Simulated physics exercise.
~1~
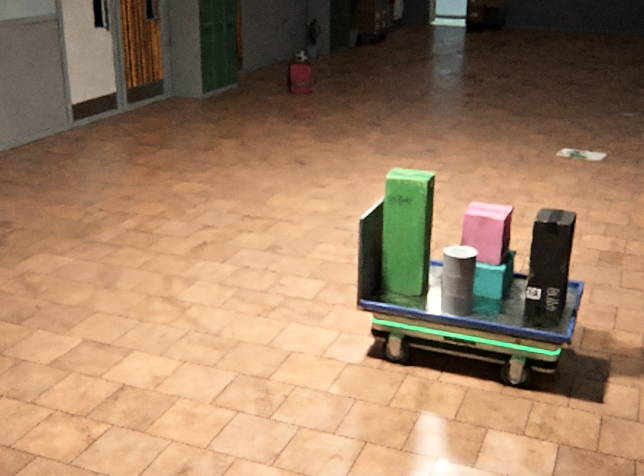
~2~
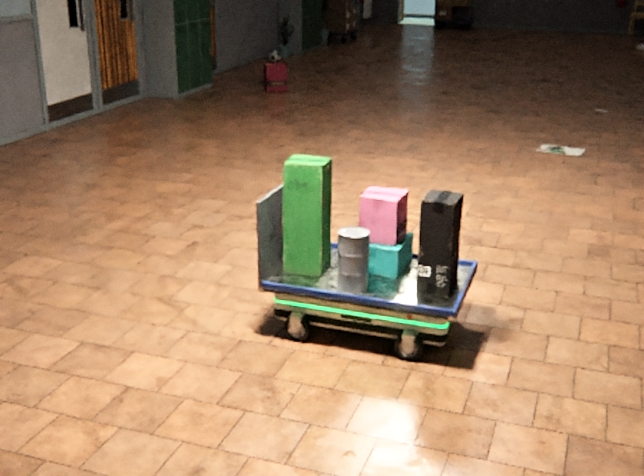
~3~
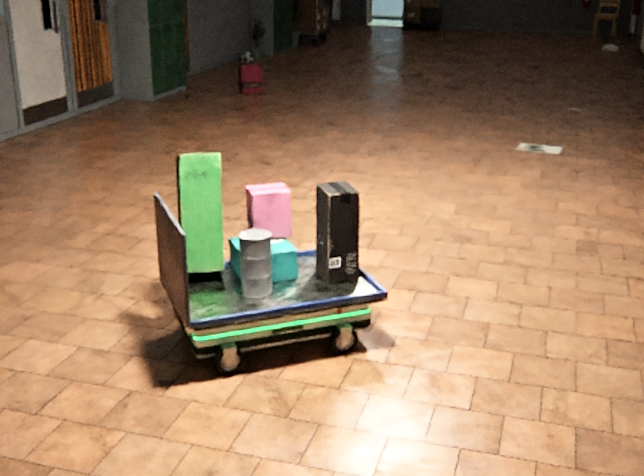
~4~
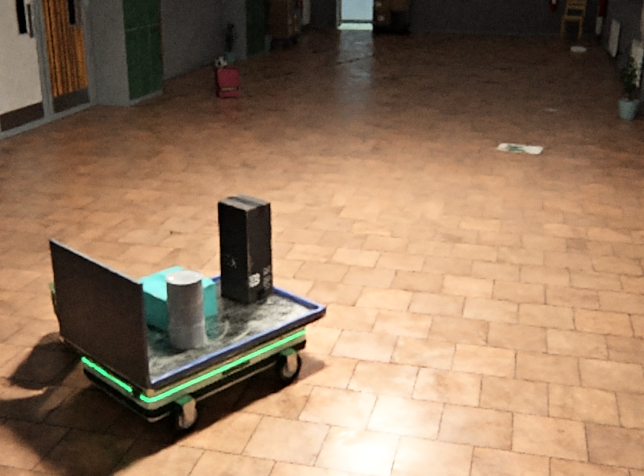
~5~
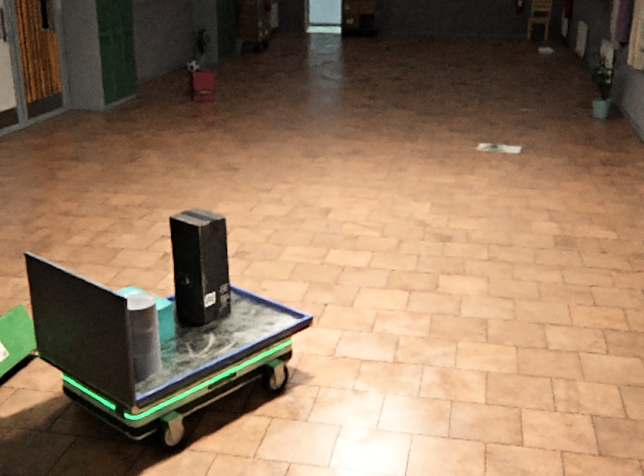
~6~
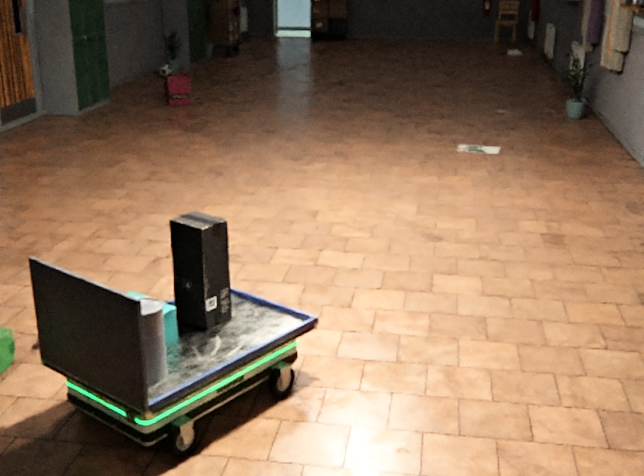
The video shows a wheeled cart carrying boxes and a grey canister across a tiled floor, moving left and turning as the green box leans and falls off and the pink box disappears from the deck. The cart ends at lower left, with the black box and canister upright beside the turquoise parcel.
